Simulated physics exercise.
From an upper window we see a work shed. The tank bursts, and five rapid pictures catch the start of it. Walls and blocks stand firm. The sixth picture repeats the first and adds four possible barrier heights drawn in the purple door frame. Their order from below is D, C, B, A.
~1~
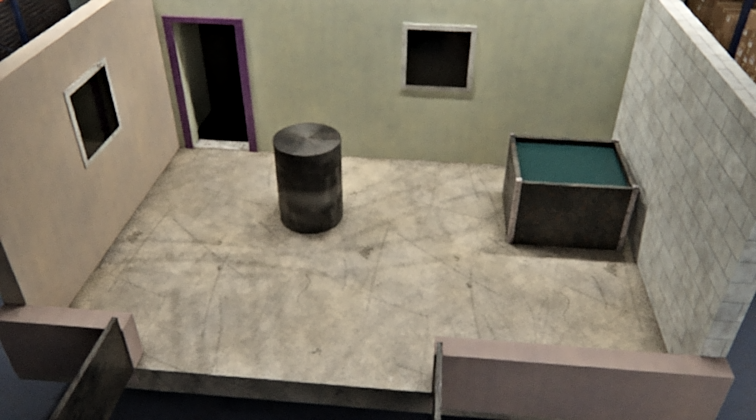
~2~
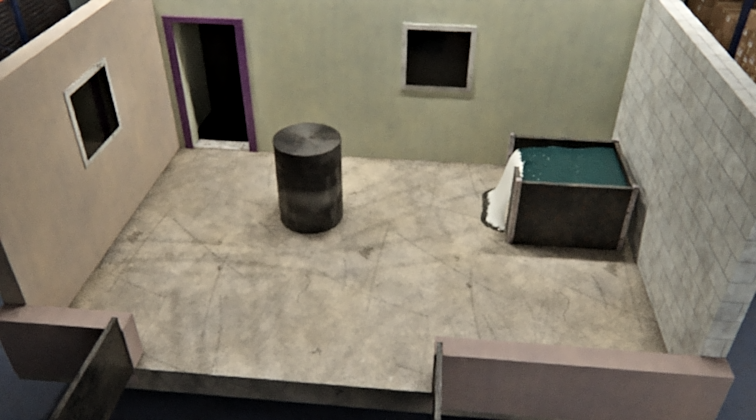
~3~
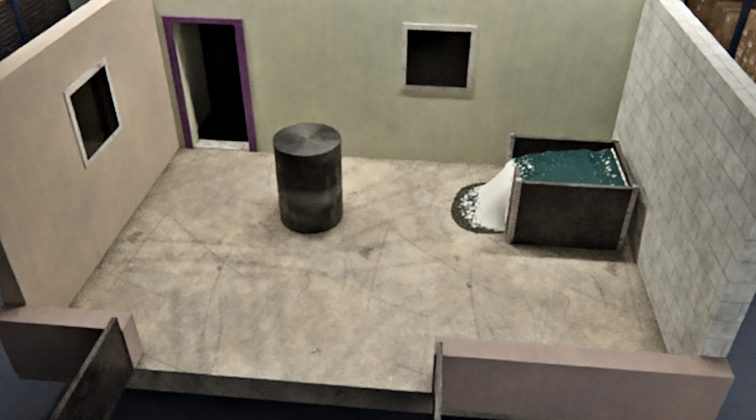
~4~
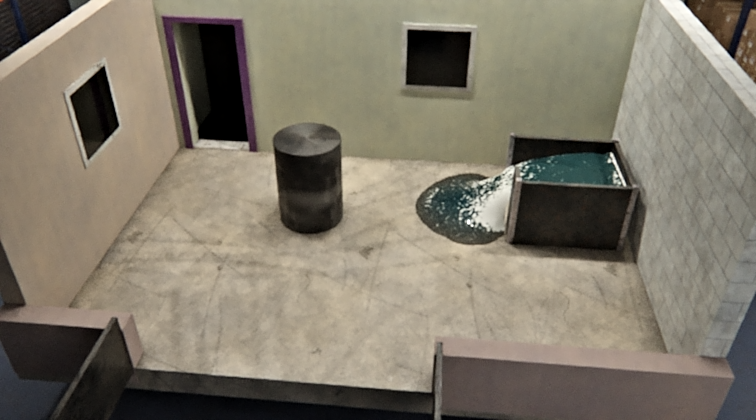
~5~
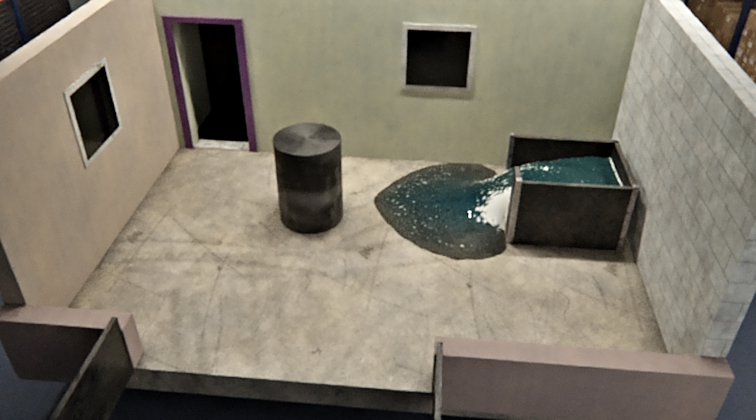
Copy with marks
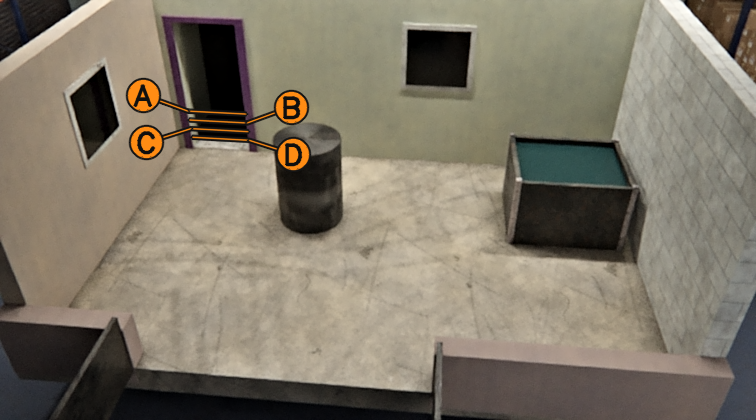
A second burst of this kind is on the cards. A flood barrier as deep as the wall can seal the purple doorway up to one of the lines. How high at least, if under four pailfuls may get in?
I would pick line D.
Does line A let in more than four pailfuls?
No.
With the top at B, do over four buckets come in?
No, that is safe.
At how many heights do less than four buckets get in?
All four.
On the marked copy, A at (216, 112); B at (218, 121); C at (219, 130); D at (220, 138); from the bottom up D, C, B, A.
With A, nothing gets over.
With B, nothing gets over.
With C, a splash gets over, under a bucket.
With D, a bucket or two gets in.
